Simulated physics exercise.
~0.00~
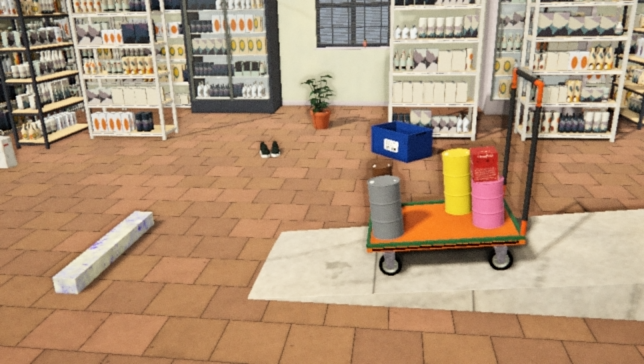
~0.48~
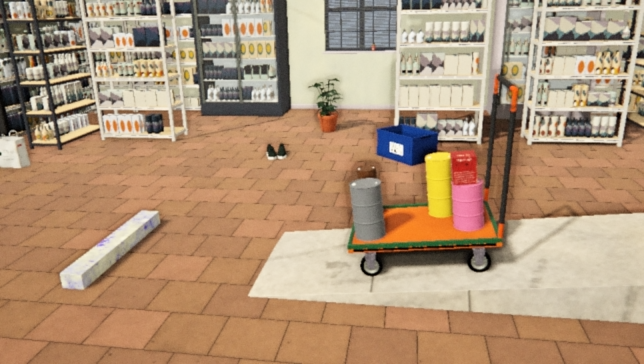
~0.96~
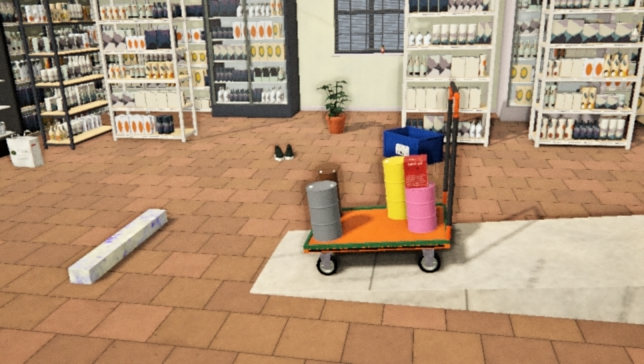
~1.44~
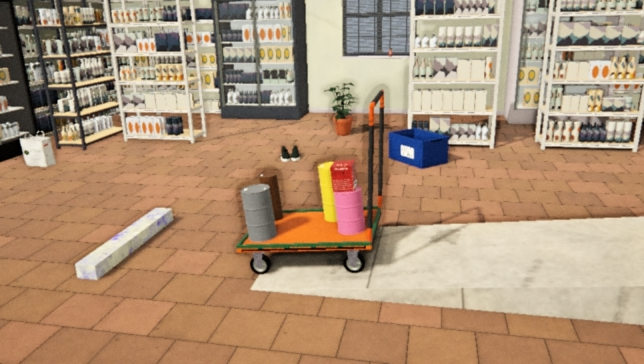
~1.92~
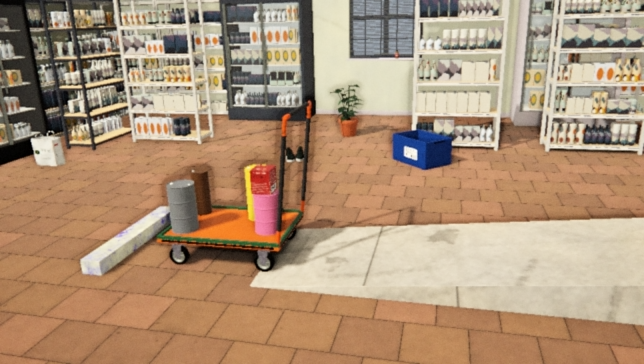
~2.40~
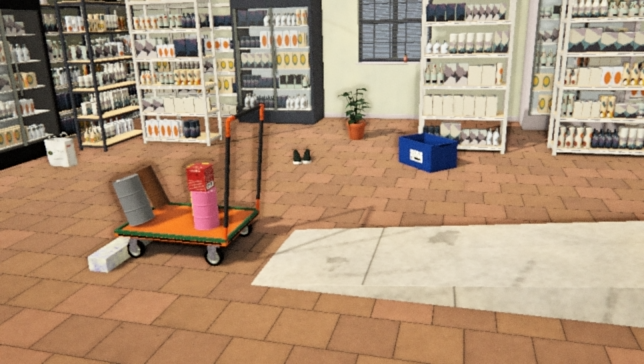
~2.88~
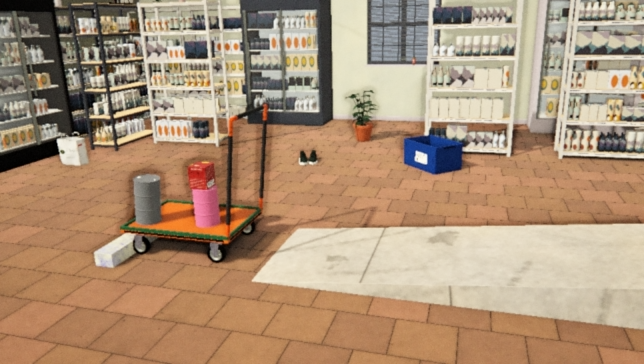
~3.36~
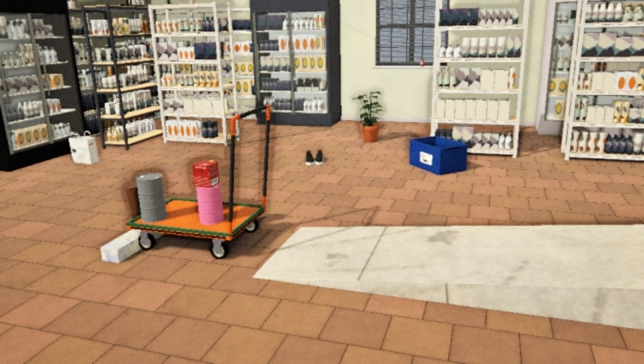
The loaded trolley rolls left, stops at the kerb, and its brown canister tips over.
